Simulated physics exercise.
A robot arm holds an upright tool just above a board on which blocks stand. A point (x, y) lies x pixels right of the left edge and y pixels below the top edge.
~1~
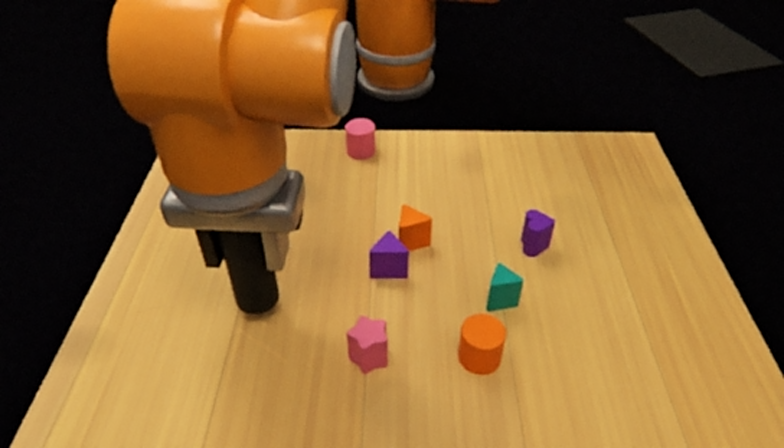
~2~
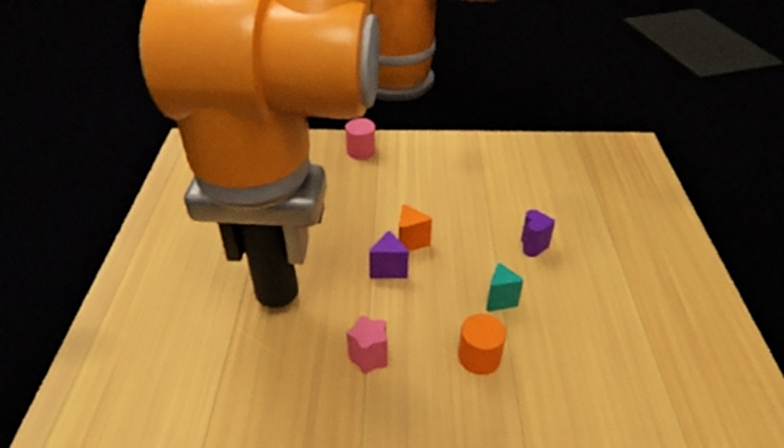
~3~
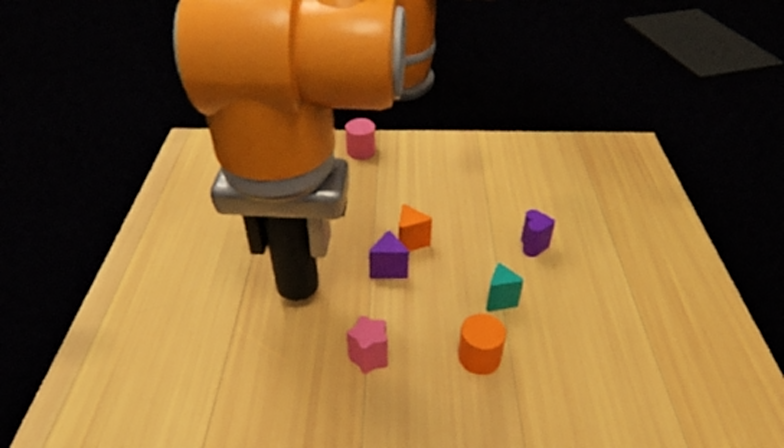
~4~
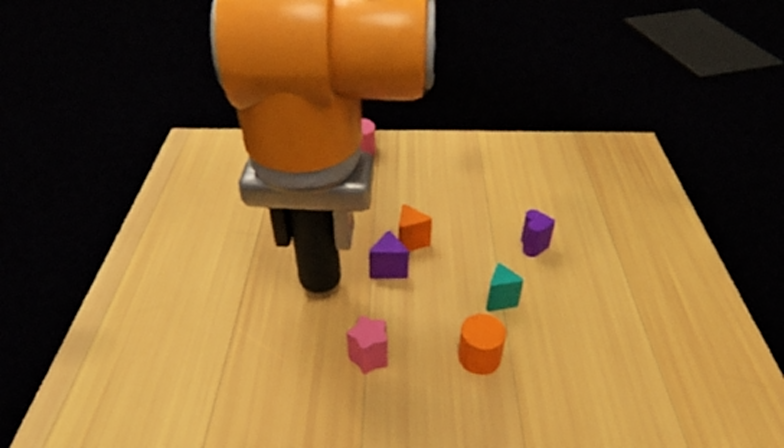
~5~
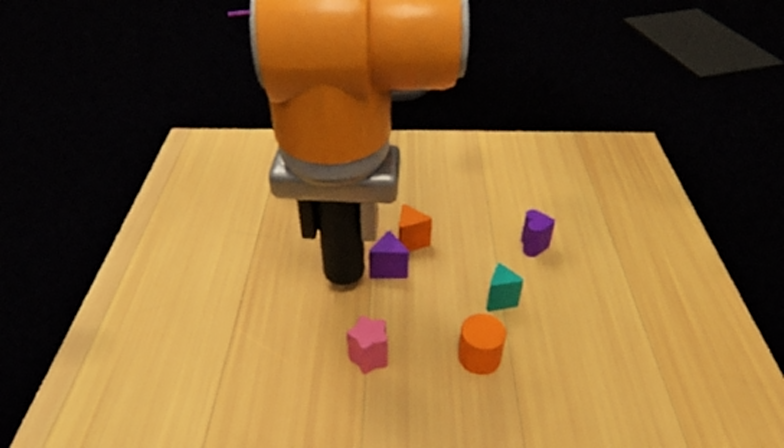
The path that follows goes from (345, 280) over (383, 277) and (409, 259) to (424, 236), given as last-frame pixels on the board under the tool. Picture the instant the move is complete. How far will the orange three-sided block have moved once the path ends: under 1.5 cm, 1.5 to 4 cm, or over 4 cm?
It shifts over 4 cm.
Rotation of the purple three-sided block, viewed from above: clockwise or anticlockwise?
The sense of turning is anti-clockwise.
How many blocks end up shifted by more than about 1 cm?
There will be two blocks displaced.
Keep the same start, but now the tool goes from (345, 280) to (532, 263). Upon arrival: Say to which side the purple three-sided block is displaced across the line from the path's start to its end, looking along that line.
Pushed left.
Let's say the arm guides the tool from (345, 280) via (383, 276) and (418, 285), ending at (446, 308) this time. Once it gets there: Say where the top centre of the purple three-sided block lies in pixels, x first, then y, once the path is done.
It will likely be found at (430, 236).
The first path, step by step. One third of the way, tool (383, 267); purple three-sided block (412, 237), turned 45° anticlockwise.
Two thirds of the way, tool (409, 248); purple three-sided block (433, 217), turned 85° anticlockwise; orange three-sided block (415, 206).
At the end, tool (425, 226); pink star not moved; purple three-sided block (451, 199), turned 60° anticlockwise; orange three-sided block (423, 186), turned 25° anticlockwise.
